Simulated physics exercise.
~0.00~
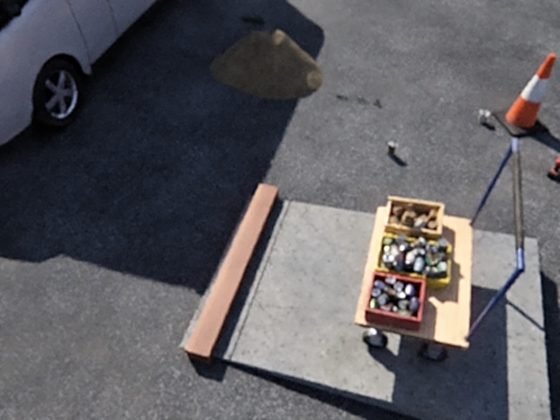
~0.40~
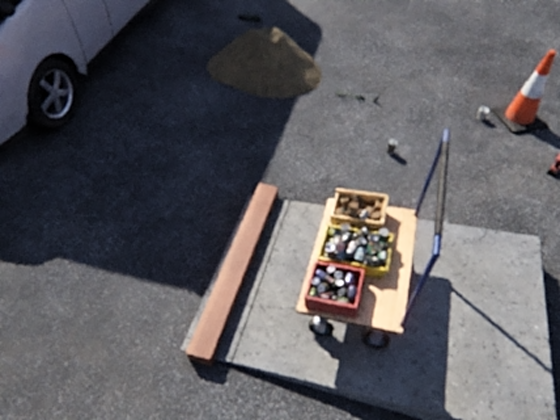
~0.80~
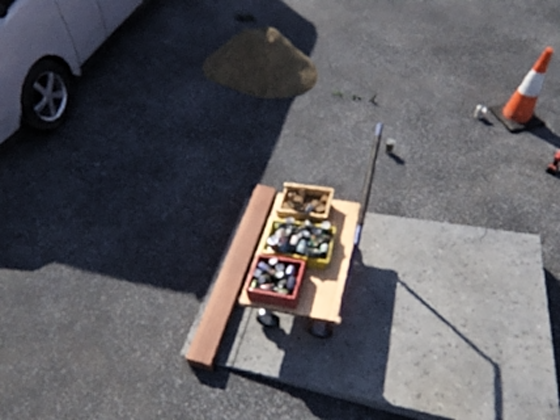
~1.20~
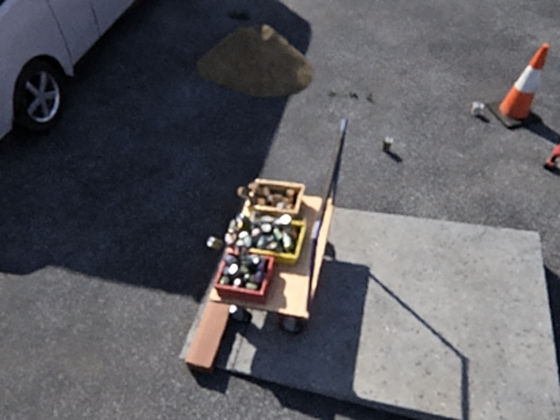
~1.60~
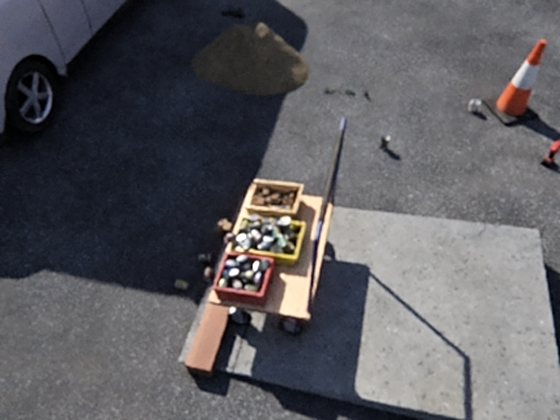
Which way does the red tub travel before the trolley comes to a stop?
The red tub travels to the left, riding on the trolley until it halts at the raised sill.
